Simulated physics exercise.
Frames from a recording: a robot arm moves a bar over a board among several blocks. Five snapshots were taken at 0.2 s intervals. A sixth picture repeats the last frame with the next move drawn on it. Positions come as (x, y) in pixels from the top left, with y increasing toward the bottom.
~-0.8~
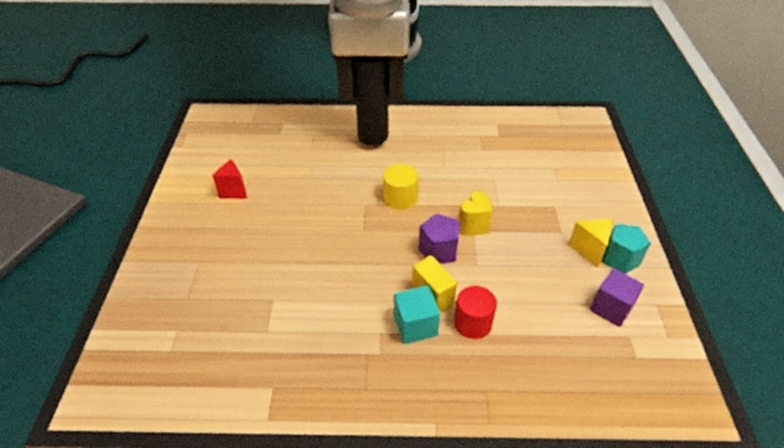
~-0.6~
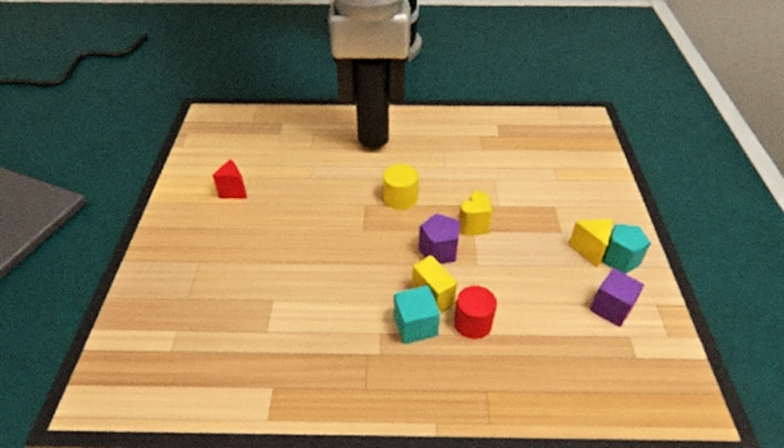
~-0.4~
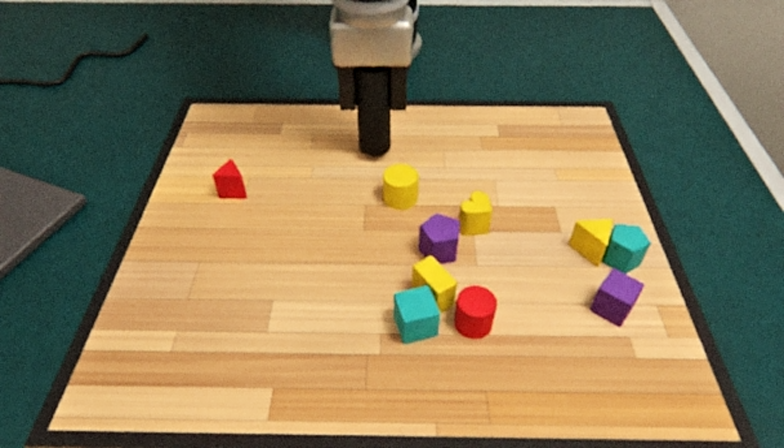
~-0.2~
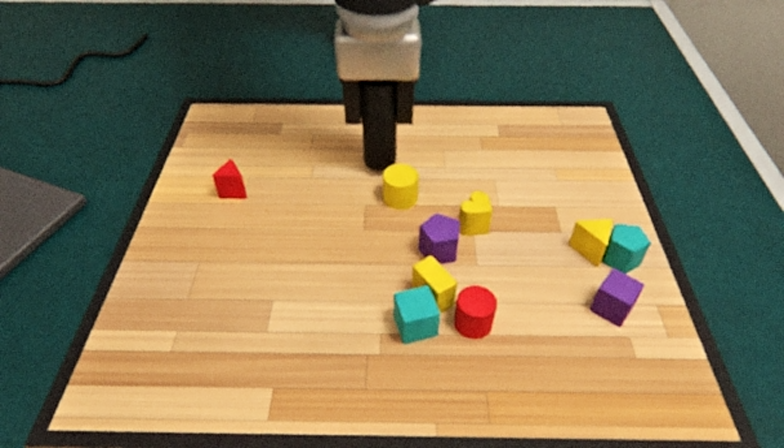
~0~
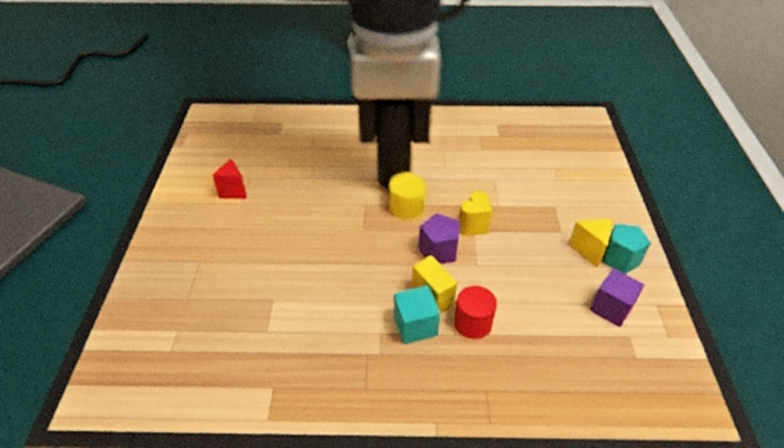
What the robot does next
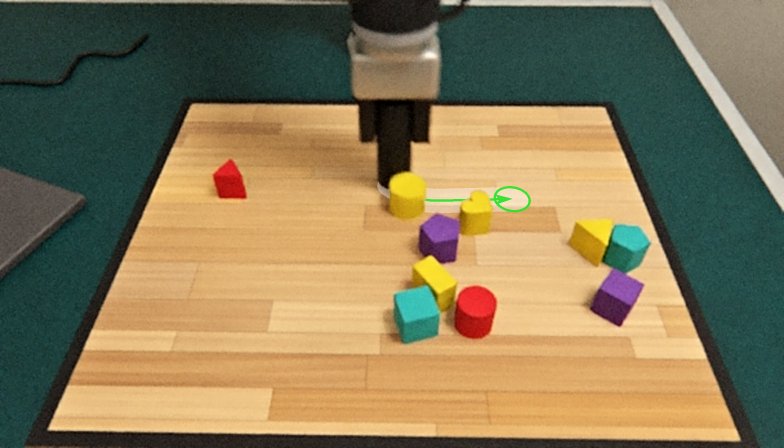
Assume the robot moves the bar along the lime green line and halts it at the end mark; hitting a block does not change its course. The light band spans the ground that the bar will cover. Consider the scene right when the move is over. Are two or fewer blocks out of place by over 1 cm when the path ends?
Yes, that is how it ends up.
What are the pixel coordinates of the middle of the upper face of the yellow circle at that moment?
It ends at (425, 201).
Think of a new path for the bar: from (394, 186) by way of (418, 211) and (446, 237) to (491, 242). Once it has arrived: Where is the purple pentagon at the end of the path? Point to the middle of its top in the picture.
I think it will end close to (475, 276).
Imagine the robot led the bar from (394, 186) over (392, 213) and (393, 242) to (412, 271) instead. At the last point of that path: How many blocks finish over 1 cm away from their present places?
Two blocks move.
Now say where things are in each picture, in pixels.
The first frame shows lower end of the bar (373, 136), tops of blocks, yellow circle (401, 174), yellow heart block (477, 202).
The second frame shows bar (373, 139), blocks as before.
The third frame shows bar (375, 147), blocks as before.
The fourth frame shows bar (380, 160), blocks as before.
The fifth frame shows bar (394, 179), yellow circle (408, 184), yellow heart block (477, 202).
The drawn path runs from (394, 186) through (429, 200) and (471, 200) to (512, 199).
What follows on the original path. One third of the way, bar (430, 193); yellow circle (425, 201).
Two thirds of the way, bar (473, 193); yellow circle (425, 201).
At the end, bar (514, 192); yellow circle (425, 201); yellow heart block not moved.
